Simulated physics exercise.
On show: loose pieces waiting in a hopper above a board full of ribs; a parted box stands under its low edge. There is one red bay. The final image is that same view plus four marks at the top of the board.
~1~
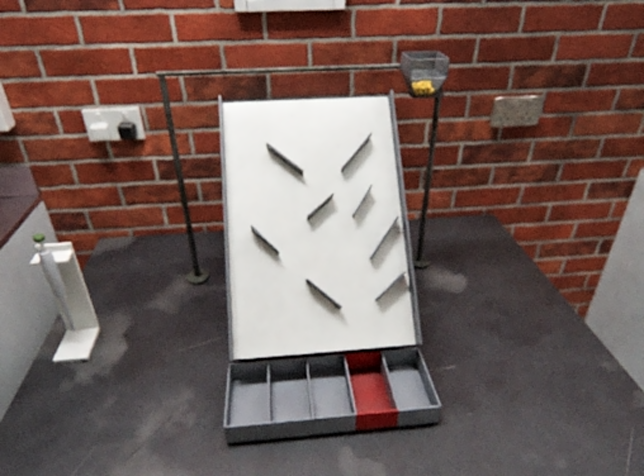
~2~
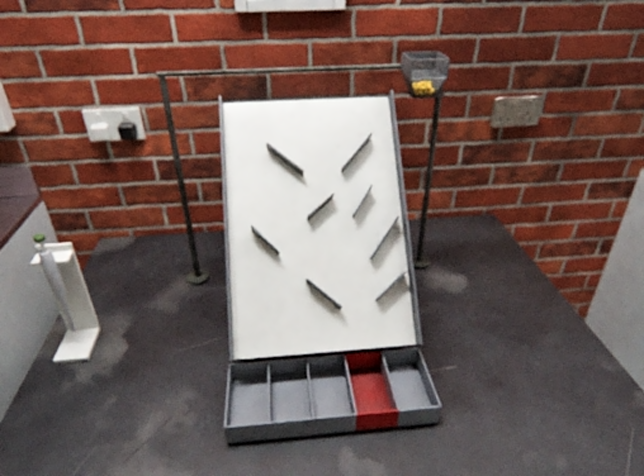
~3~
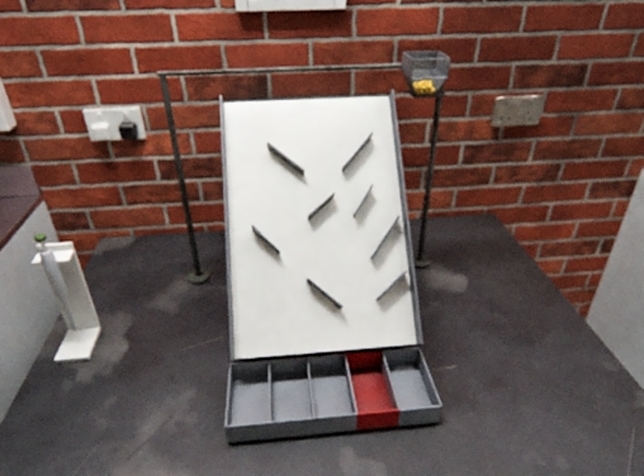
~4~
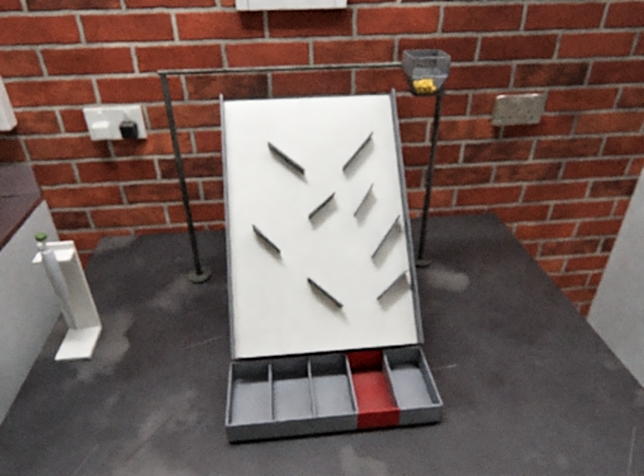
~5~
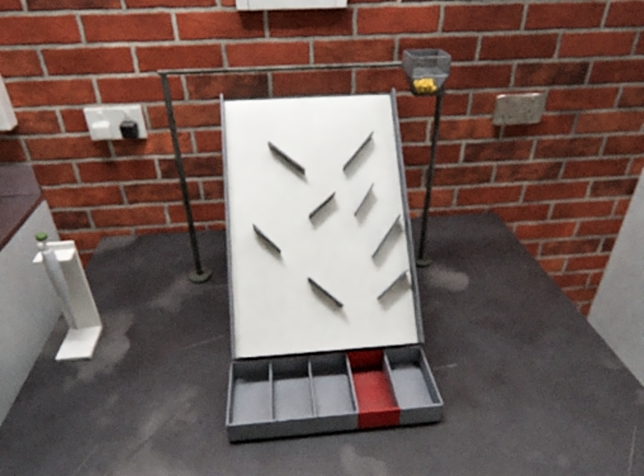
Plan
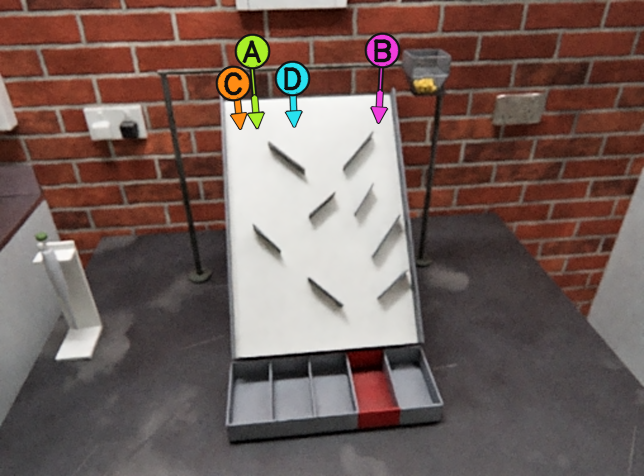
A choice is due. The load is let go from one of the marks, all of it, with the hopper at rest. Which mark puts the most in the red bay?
B is best.
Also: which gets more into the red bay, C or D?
It is D.
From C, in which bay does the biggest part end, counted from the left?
The first from the left.
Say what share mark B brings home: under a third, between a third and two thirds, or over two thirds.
Between a third and two thirds.
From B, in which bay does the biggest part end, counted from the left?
The fourth.
On the marked copy, mark A meets the board at (256, 122); mark B meets the board at (378, 117); mark C meets the board at (239, 123); mark D meets the board at (294, 121).
With A, a small share in the red bay, the bulk in other bays, a small share outside the box.
With B, close to half in the red bay, close to half in other bays.
With C, only a few in the red bay, the bulk in other bays, a small share outside the box.
With D, a small share in the red bay, the bulk in other bays, a small share outside the box.
